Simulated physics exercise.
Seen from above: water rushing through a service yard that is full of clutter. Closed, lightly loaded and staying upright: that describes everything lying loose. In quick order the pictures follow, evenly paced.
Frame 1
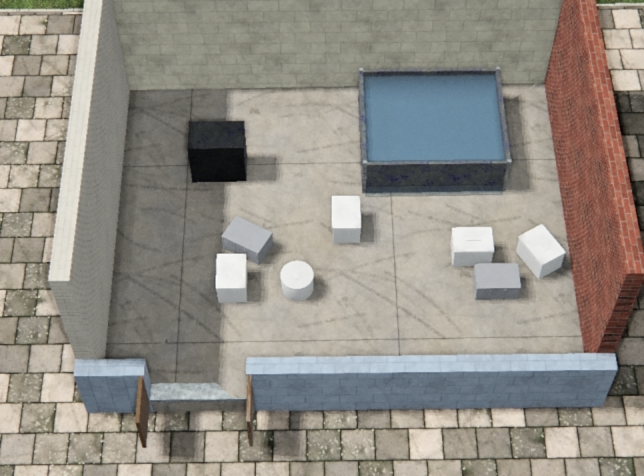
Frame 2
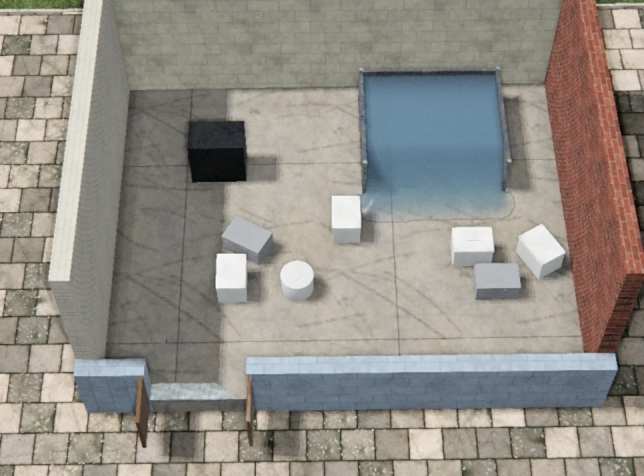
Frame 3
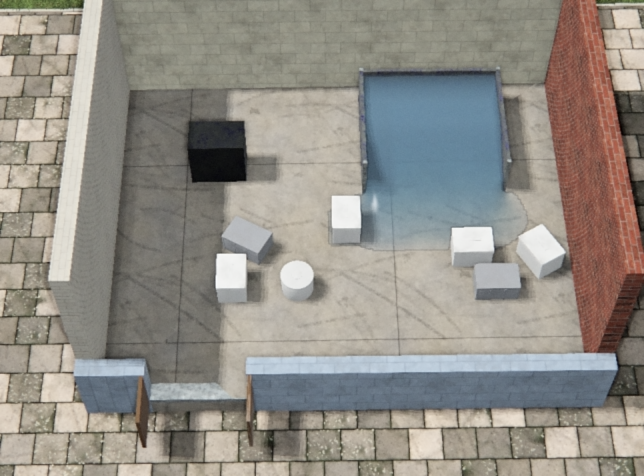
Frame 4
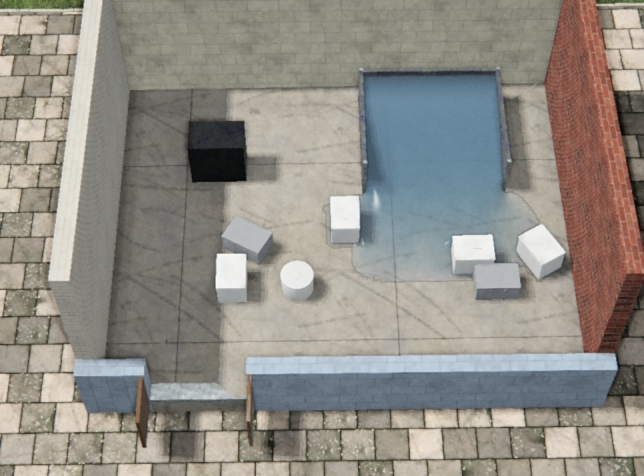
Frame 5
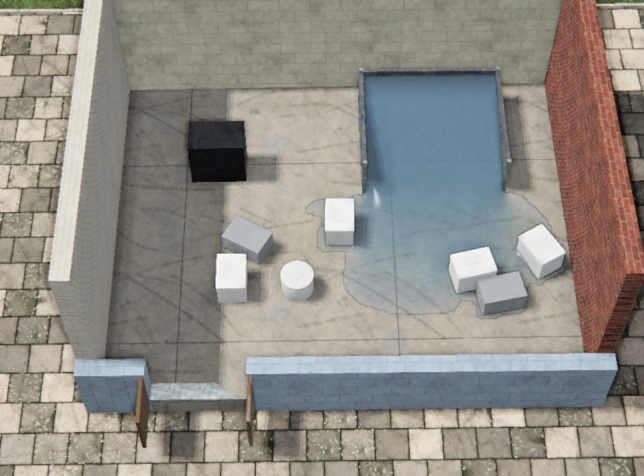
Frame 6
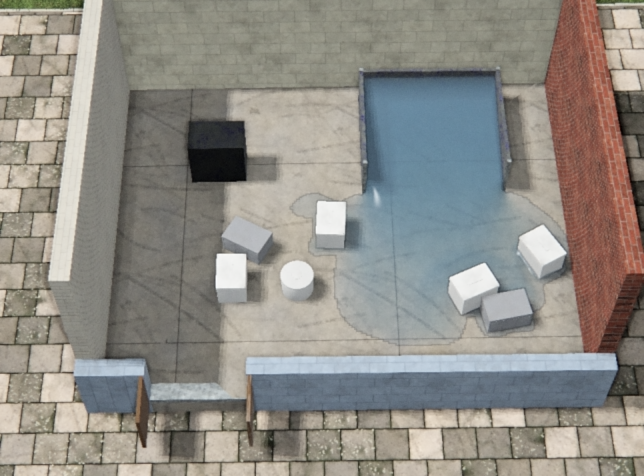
The video shows a walled yard seen from above as water pours from an open-fronted tank and spreads across the floor around scattered blocks, slightly shifting a few white and grey ones while the black block stays still.
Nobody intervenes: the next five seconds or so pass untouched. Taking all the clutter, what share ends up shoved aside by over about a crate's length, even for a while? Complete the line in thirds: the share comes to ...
The share comes to at least two thirds.
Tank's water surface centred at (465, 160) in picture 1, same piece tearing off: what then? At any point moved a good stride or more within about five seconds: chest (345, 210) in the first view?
For this item: Stayed within that.
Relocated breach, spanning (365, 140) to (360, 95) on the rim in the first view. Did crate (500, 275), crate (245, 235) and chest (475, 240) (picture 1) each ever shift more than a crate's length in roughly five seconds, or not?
One after another: Never gets that far, then goes the distance, then never gets that far.
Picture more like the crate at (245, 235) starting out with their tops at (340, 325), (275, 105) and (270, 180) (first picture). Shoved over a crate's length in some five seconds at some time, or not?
Results - 1: Ends up far away; 2: Doesn't go far; 3: Doesn't go far.
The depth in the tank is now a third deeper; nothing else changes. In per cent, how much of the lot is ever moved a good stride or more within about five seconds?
About 100 per cent.
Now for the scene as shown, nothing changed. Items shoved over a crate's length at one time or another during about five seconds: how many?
The count is 7.
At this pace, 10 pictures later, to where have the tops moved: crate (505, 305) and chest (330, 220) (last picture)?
The first top is close to (542, 340) and the second close to (286, 230).
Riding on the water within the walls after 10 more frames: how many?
The total is 3.
A moment on, 3 of 7 are well off their spots; 0 afloat.
Next, 4 of 7 are well off their spots; 3 afloat.
Later, 3 of 7 are well off their spots; 3 afloat.
In the end, 7 of 7 are well off their spots, and 7 have been at some point; 5 afloat.
